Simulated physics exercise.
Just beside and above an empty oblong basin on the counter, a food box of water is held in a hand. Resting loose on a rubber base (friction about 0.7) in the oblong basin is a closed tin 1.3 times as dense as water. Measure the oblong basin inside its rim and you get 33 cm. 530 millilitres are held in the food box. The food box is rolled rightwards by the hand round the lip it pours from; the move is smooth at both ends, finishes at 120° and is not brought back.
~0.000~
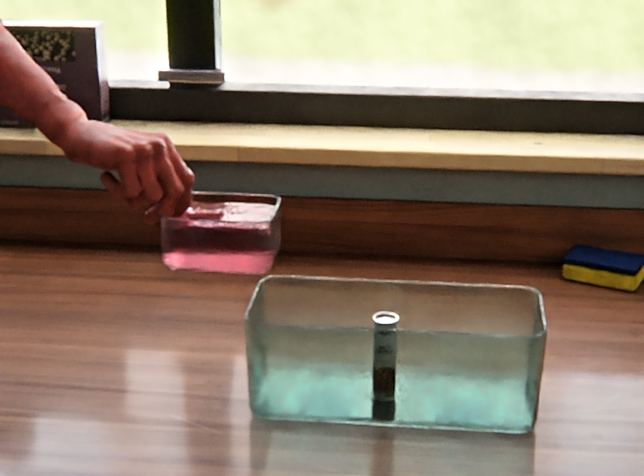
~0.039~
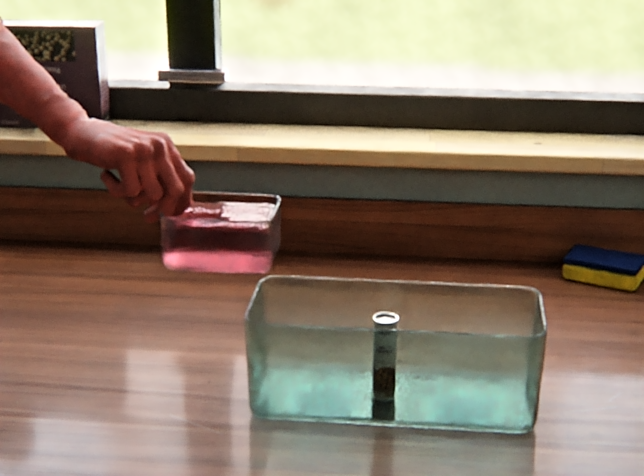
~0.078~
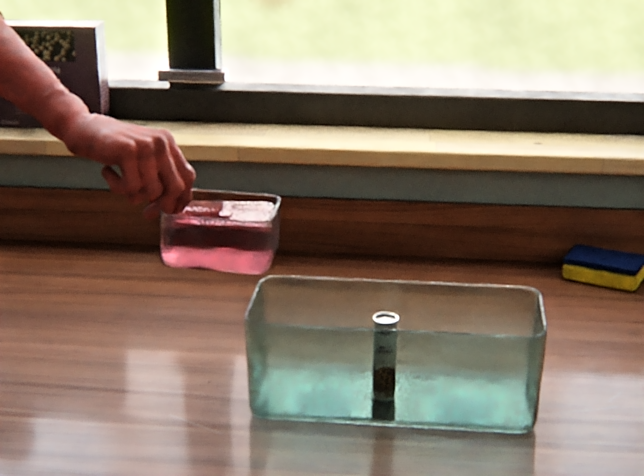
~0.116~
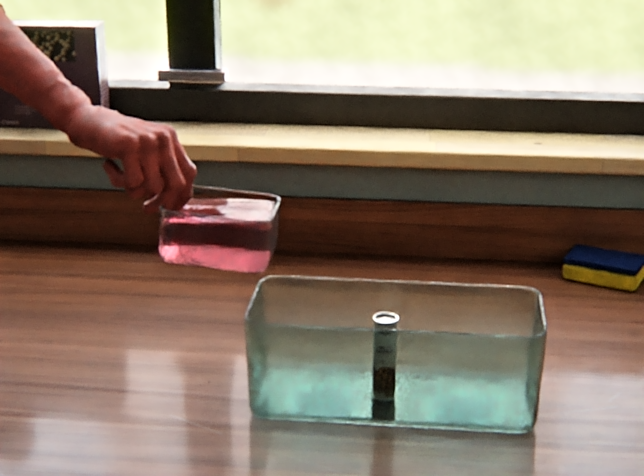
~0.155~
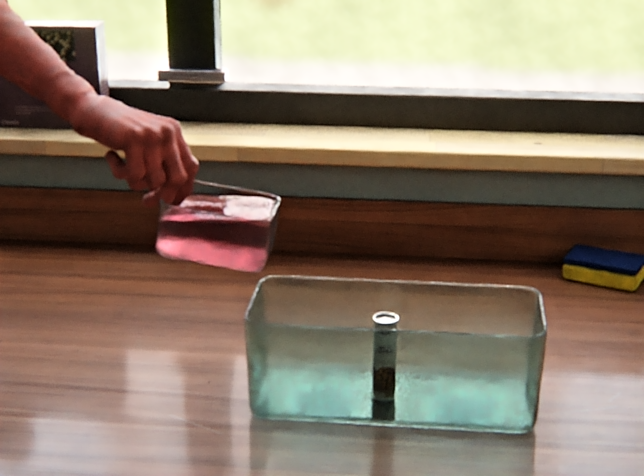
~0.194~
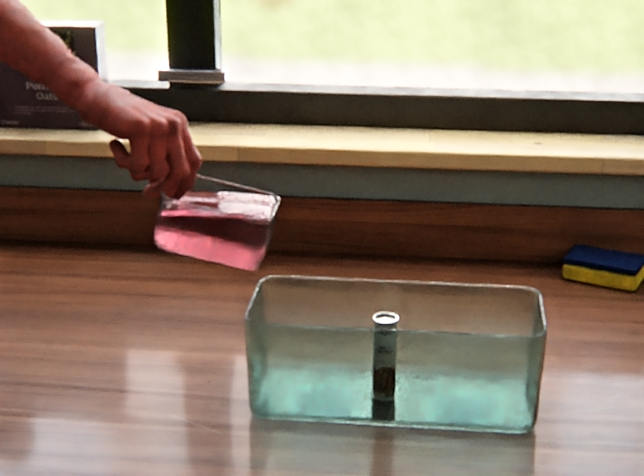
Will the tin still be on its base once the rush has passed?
No. Odds are it is tipped over.
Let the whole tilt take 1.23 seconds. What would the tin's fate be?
So the tin will hold steady.
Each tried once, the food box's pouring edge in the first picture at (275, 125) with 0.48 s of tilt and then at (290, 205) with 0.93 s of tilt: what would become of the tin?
First it stays on its base; then it stays on its base.
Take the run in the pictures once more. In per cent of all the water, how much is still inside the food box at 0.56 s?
Portion remaining: Approx. 42 per cent.
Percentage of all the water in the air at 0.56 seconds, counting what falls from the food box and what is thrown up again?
Near 44 in a hundred.
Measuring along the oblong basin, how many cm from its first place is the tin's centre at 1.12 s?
The tin is about 6 cm from where it started.
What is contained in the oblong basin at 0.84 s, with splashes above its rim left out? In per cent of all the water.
I'd put it at roughly 90 per cent.
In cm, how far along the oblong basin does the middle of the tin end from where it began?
In the end the tin's centre has shifted about 6.5 centimetres.
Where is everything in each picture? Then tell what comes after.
In the first frame, it leans 0°; its right rim is at (275, 211); the water meets the walls at (172, 212) and (274, 216); the oblong basin's rim runs from (253, 300) to (543, 313); the tin's top is at (386, 322).
In the second frame, it leans 1°; its right rim is at (275, 211); the water meets the walls at (171, 211) and (275, 215).
In the third frame, it leans 2°; its right rim is at (275, 211); the water meets the walls at (171, 210) and (274, 214).
In the fourth frame, it leans 5°; its right rim is at (275, 211); the water meets the walls at (171, 208) and (274, 212).
In the fifth frame, it leans 8°; its right rim is at (275, 211); the water meets the walls at (169, 205) and (274, 209).
In the sixth frame, it leans 12°; its right rim is at (275, 211); the water meets the walls at (169, 201) and (275, 206).
After 0.56 s the tilt is 80° and 42 per cent is still to pour; the tin stands where it began.
After 0.84 s the tilt is 117° and 2 per cent is still to pour; the tin leans 28°.
After 1.12 s the tilt is 120° and 0 per cent is still to pour; the tin lies on its side.
After 1.43 s the tilt is 120° and 0 per cent is still to pour; the tin lies on its side.
In the end the tin lies on its side.
